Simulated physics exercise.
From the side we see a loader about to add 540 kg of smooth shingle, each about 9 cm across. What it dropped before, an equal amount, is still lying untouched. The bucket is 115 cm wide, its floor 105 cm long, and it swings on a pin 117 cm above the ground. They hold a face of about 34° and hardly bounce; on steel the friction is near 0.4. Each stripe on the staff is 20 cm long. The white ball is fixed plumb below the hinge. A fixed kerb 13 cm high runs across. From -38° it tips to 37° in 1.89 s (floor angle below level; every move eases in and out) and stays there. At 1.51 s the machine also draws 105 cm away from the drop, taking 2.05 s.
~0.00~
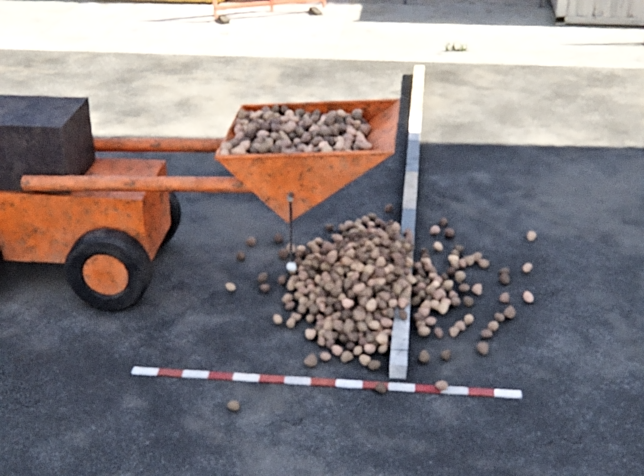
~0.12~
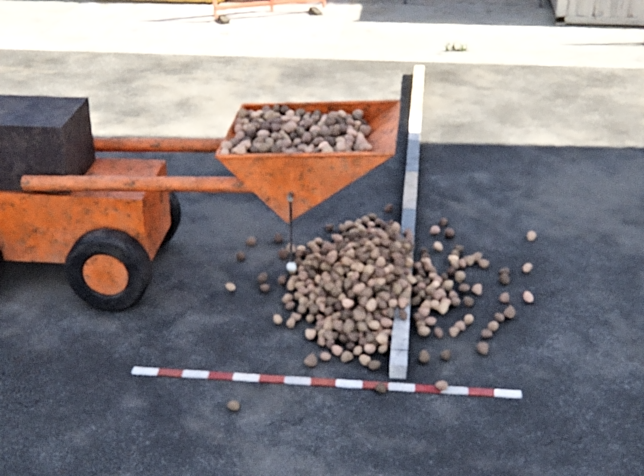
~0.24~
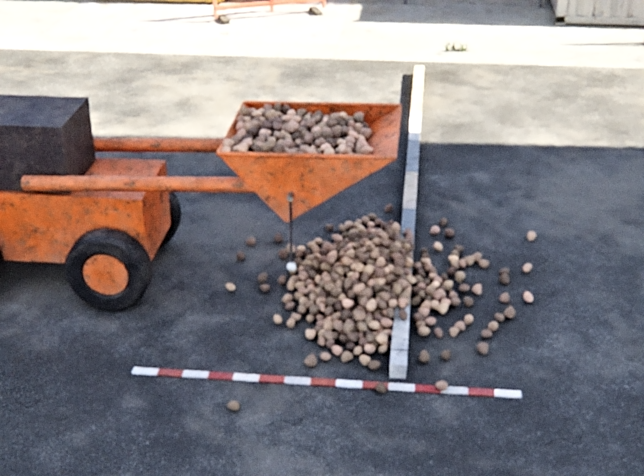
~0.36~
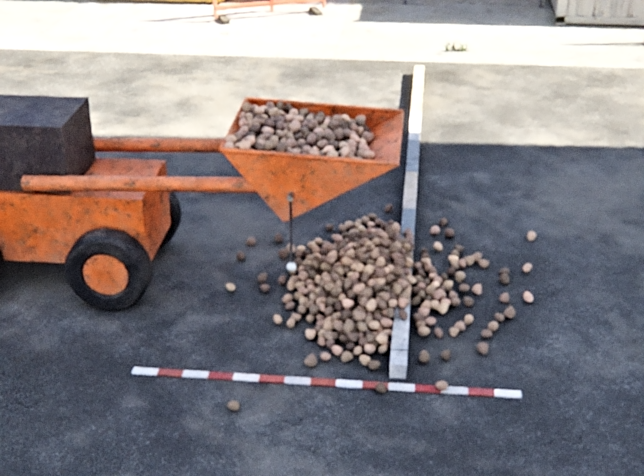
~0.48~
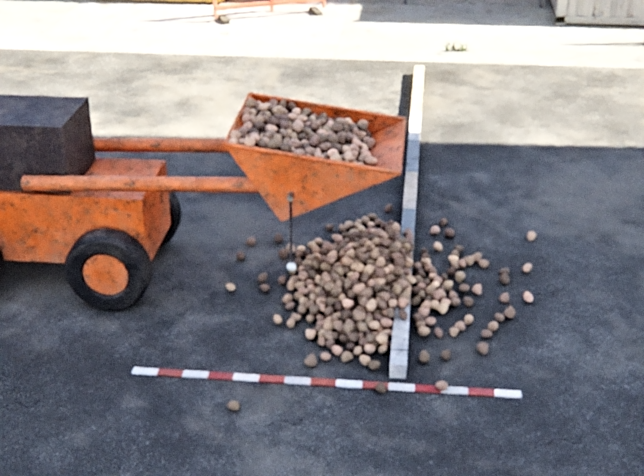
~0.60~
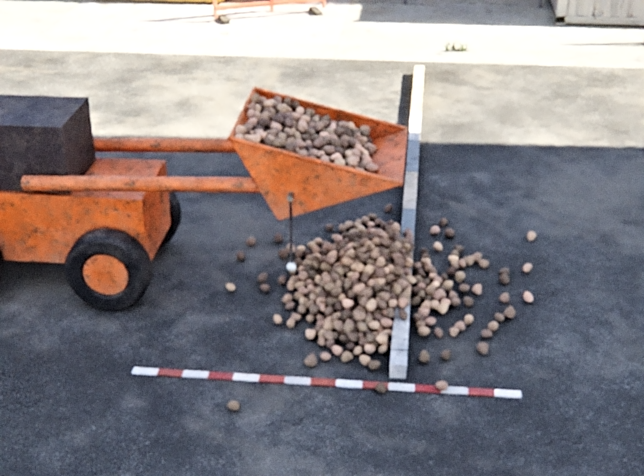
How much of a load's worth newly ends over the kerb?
Close to 59 parts in a hundred.
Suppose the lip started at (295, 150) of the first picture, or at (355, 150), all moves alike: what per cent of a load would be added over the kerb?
Near 0 per cent from the first place, 25 from the second.
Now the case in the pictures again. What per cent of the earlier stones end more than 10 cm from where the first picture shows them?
Roughly 15 per cent of them.
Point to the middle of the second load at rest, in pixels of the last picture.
Near (422, 278).
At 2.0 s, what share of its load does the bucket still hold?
It holds some 25 per cent.
After 1.4 s the floor is at 25°; in per cent of one load, 97 in the bucket, 91 on this side of the kerb, 12 over the kerb; the foremost stones are at (514, 284).
After 2.0 s the floor is at 37°; in per cent of one load, 25 in the bucket, 130 on this side of the kerb, 45 over the kerb; the foremost stones are at (515, 281).
After 4.0 s the floor is at 37°; in per cent of one load, 0 in the bucket, 129 on this side of the kerb, 71 over the kerb; the foremost stones are at (583, 279).
After 6.8 s the floor is at 37°; in per cent of one load, 0 in the bucket, 129 on this side of the kerb, 71 over the kerb; the foremost stones are at (583, 279). Net gain over the kerb, 59.
